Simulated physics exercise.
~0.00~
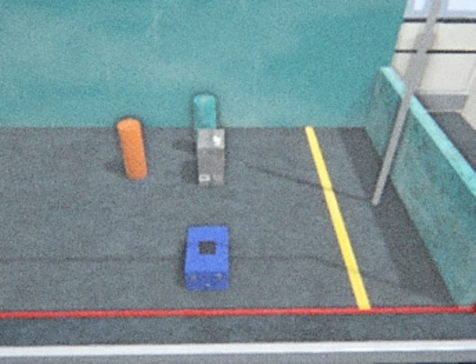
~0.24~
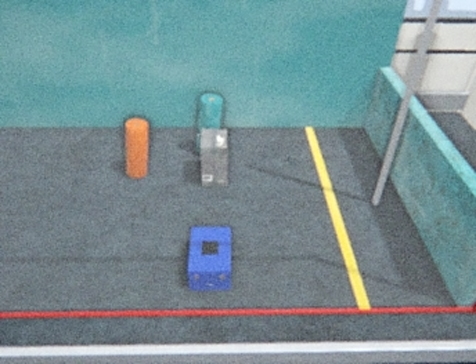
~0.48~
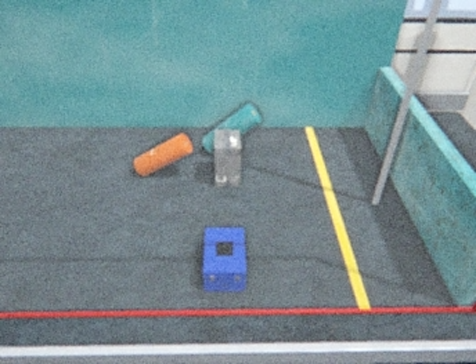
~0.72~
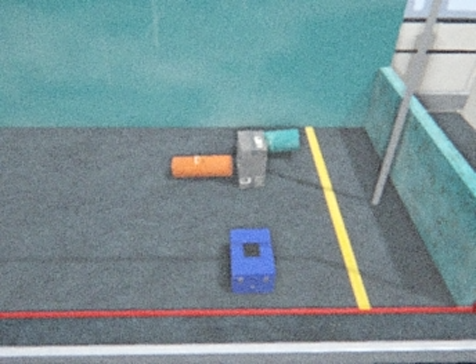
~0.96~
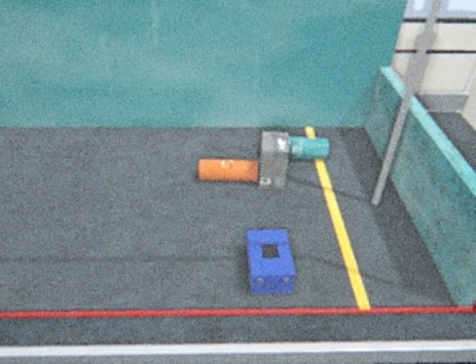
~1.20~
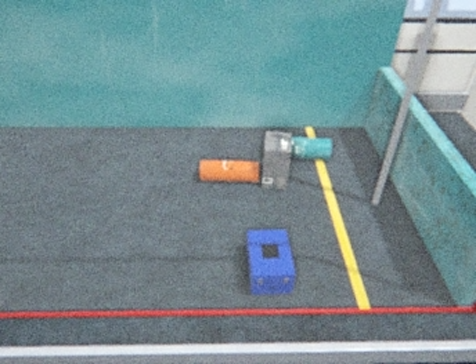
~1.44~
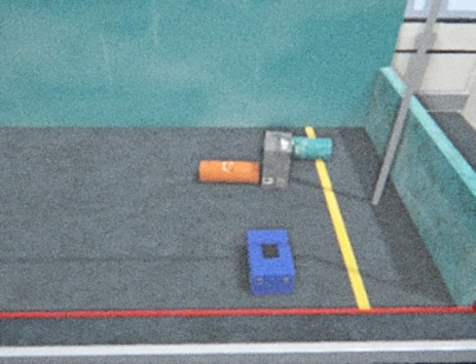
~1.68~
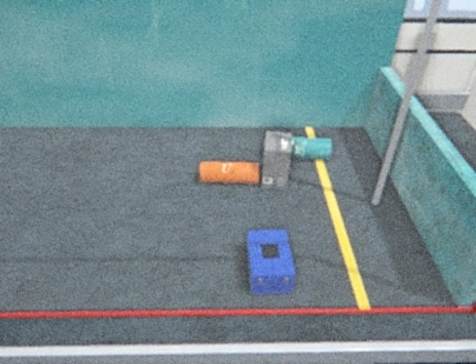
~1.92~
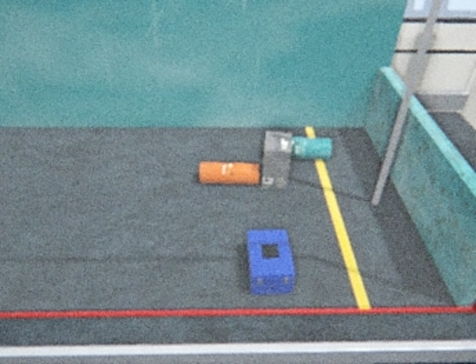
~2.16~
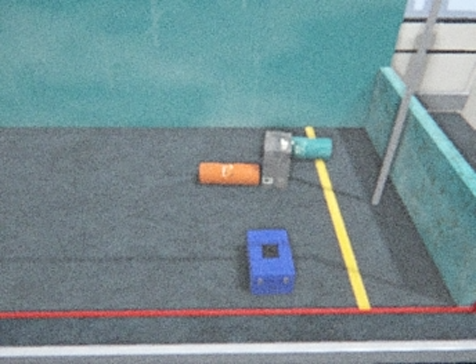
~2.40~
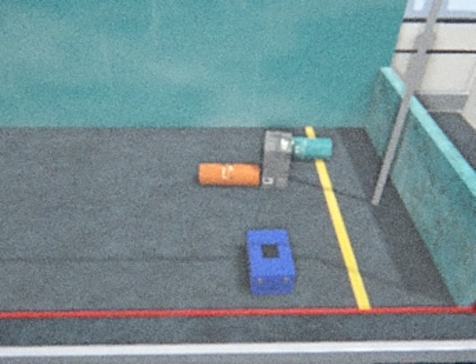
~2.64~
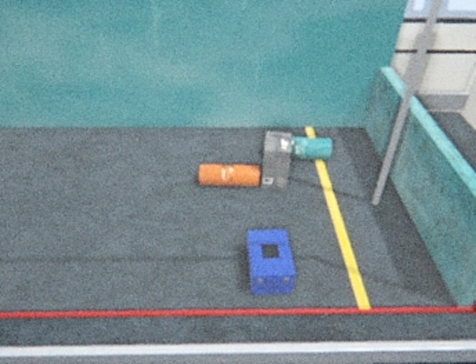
Grey-floored bay with orange and teal rolls toppling rightward as a grey pack and blue box slide right, all settling still.
